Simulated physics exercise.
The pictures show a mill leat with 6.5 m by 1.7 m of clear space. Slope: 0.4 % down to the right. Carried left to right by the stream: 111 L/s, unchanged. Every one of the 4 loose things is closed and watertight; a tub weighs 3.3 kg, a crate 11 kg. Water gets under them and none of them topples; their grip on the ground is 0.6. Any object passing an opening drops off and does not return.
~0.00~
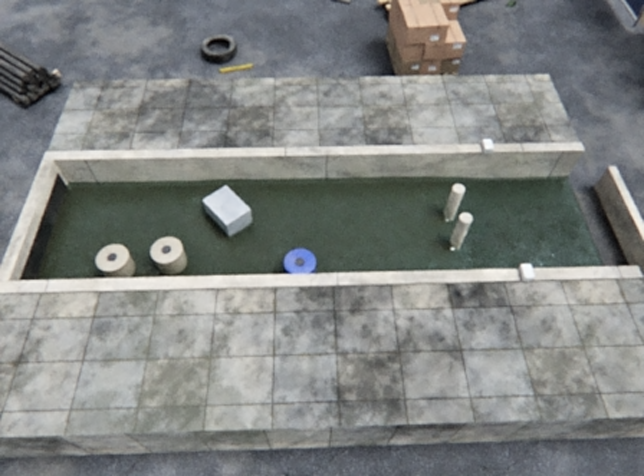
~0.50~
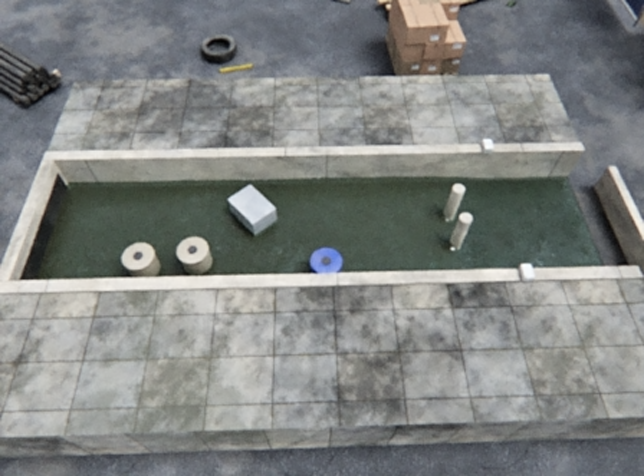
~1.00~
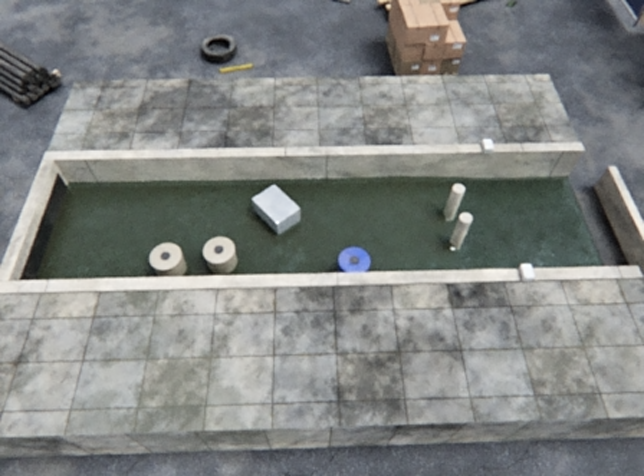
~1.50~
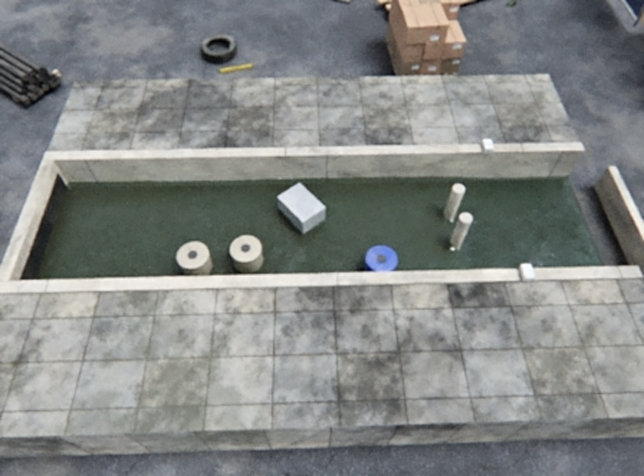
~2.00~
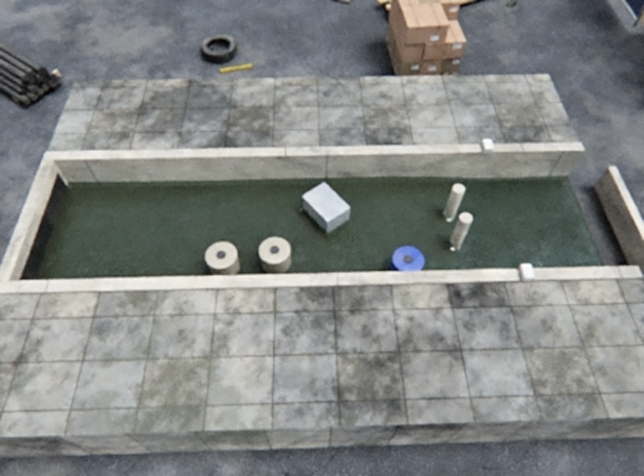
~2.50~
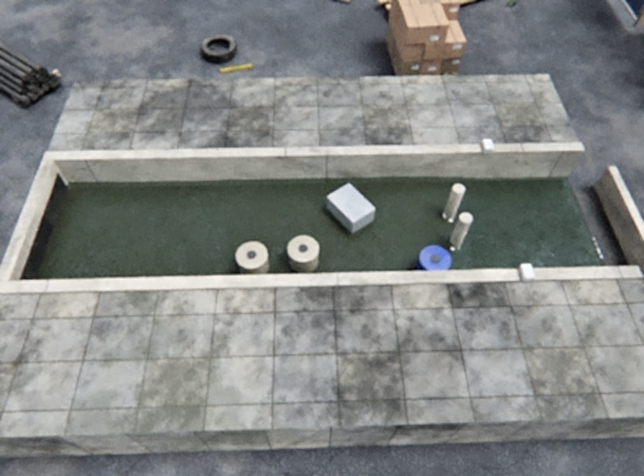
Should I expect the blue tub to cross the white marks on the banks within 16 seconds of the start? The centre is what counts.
As far as I can tell, the blue tub goes all the way.
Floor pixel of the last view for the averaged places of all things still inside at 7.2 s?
Near (498, 232).
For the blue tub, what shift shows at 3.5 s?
250 cm or so by then.
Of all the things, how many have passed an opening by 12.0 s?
Tally: 4.
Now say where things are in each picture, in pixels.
In the first frame, the blue tub at (300, 262) floats; about 1110 L in view; 0 of 4 have shifted.
In the second frame, the blue tub at (326, 261) floats, 29 cm from its start; about 1110 L in view; 4 of 4 have shifted.
In the third frame, the blue tub at (354, 261) floats, 61 cm from its start; about 1110 L in view; 4 of 4 have shifted.
In the fourth frame, the blue tub at (382, 259), afloat, 91 cm from its start; about 1110 L in view; 4 of 4 have shifted.
In the fifth frame, the blue tub at (408, 259), afloat, 121 cm from its start; about 1100 L in view; 4 of 4 have shifted.
In the sixth frame, the blue tub at (435, 259), afloat, 151 cm from its start; about 1100 L in view; 4 of 4 have shifted.
After 3.5 s the blue tub is near (515, 259), 2.4 m from its start, afloat; 1 of 4 are over the mark; 4 afloat.
After 7.2 s the blue tub has gone out; 3 of 4 are over the mark; 2 afloat.
After 12.0 s the blue tub has gone out; 4 of 4 are over the mark; 0 afloat.
After 16.0 s the blue tub has gone out; 4 of 4 are over the mark; 0 afloat.
